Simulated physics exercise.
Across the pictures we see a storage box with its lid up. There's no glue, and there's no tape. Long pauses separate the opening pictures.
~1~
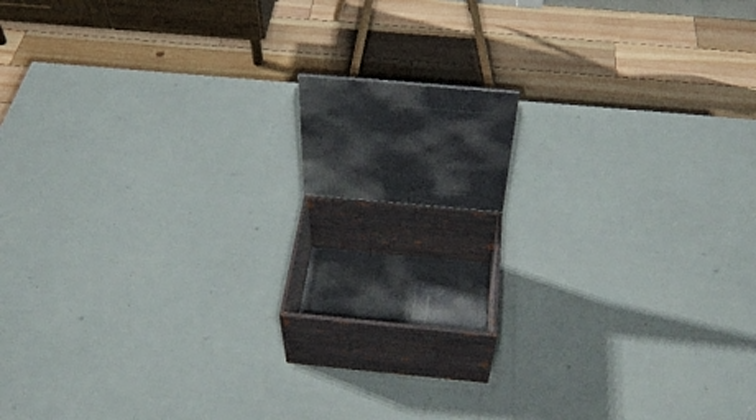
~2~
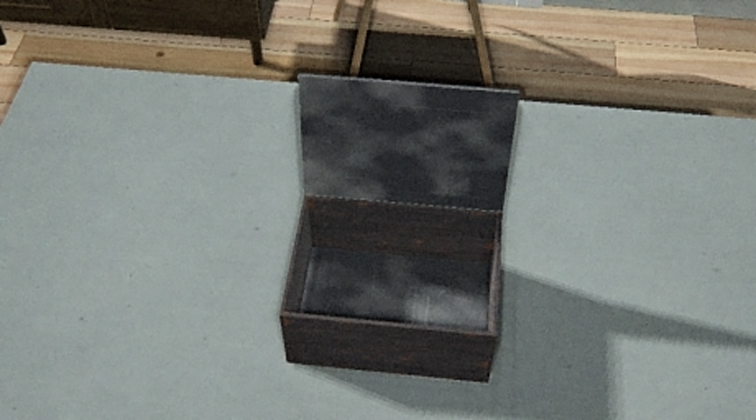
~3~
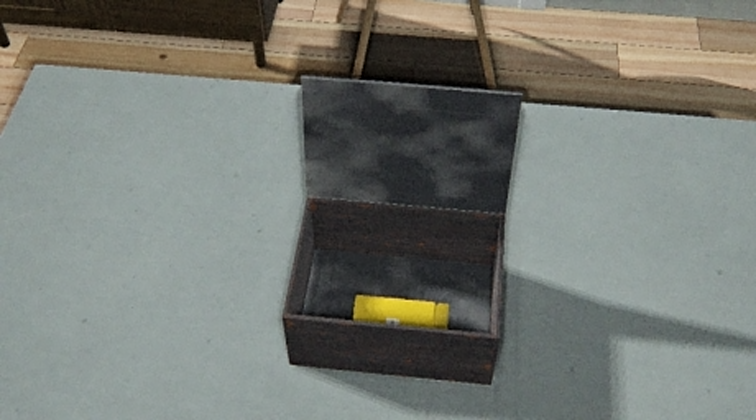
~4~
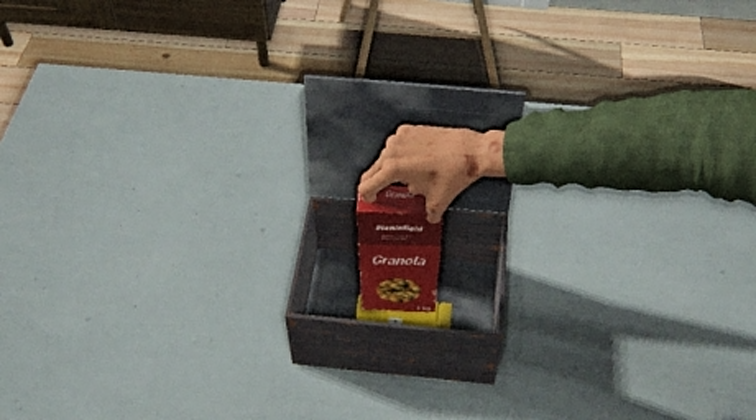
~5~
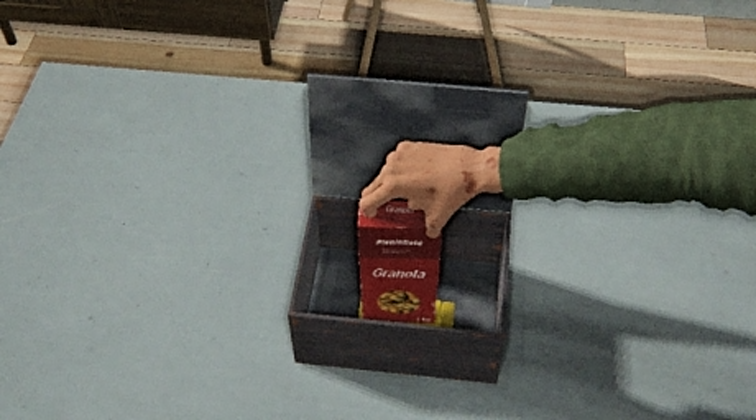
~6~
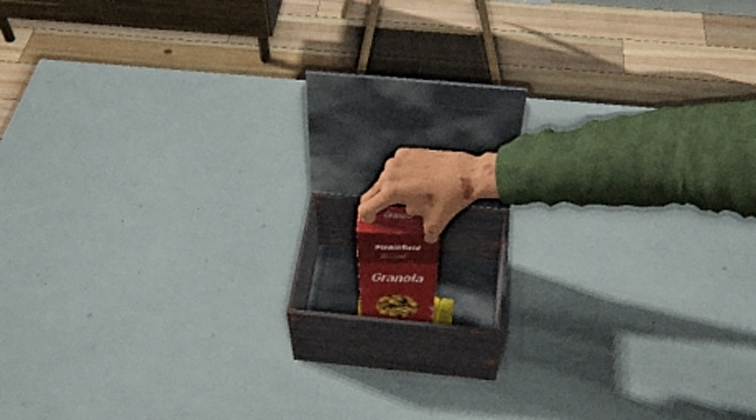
A hand in a green sleeve lowered a red granola packet into an open dark storage box, in front of a yellow item that had appeared inside after the box was first seen empty.
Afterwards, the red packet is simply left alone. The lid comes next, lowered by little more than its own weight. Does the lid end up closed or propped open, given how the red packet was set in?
The lid ends up propped open.
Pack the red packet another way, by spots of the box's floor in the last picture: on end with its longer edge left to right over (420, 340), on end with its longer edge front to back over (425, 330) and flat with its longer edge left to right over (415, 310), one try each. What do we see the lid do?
On the first attempt the lid can't come down, on the second it can't come down, and on the third it drops into place.
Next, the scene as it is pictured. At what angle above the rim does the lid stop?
Angle: About 14°.
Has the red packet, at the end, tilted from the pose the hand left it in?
Looking at the last picture, it sits at an angle.
Then, 0.70 s after the last picture, red packet tipped 46° from how it was near (397, 294); yellow shaker rolled well along.
Then, 1.70 s after the last picture, lid 47° above the rim; red packet tipped 47° from how it was near (397, 293); yellow shaker rolled well along.
Then, 2.30 s after the last picture, lid 15° above the rim; red packet tipped 55° from how it was near (398, 288); yellow shaker rolled well along.
At rest, lid 15° above the rim; tipped over in the box, red packet; moved from the start, yellow shaker. Seen from the same camera at the end, red packet near (399, 285).
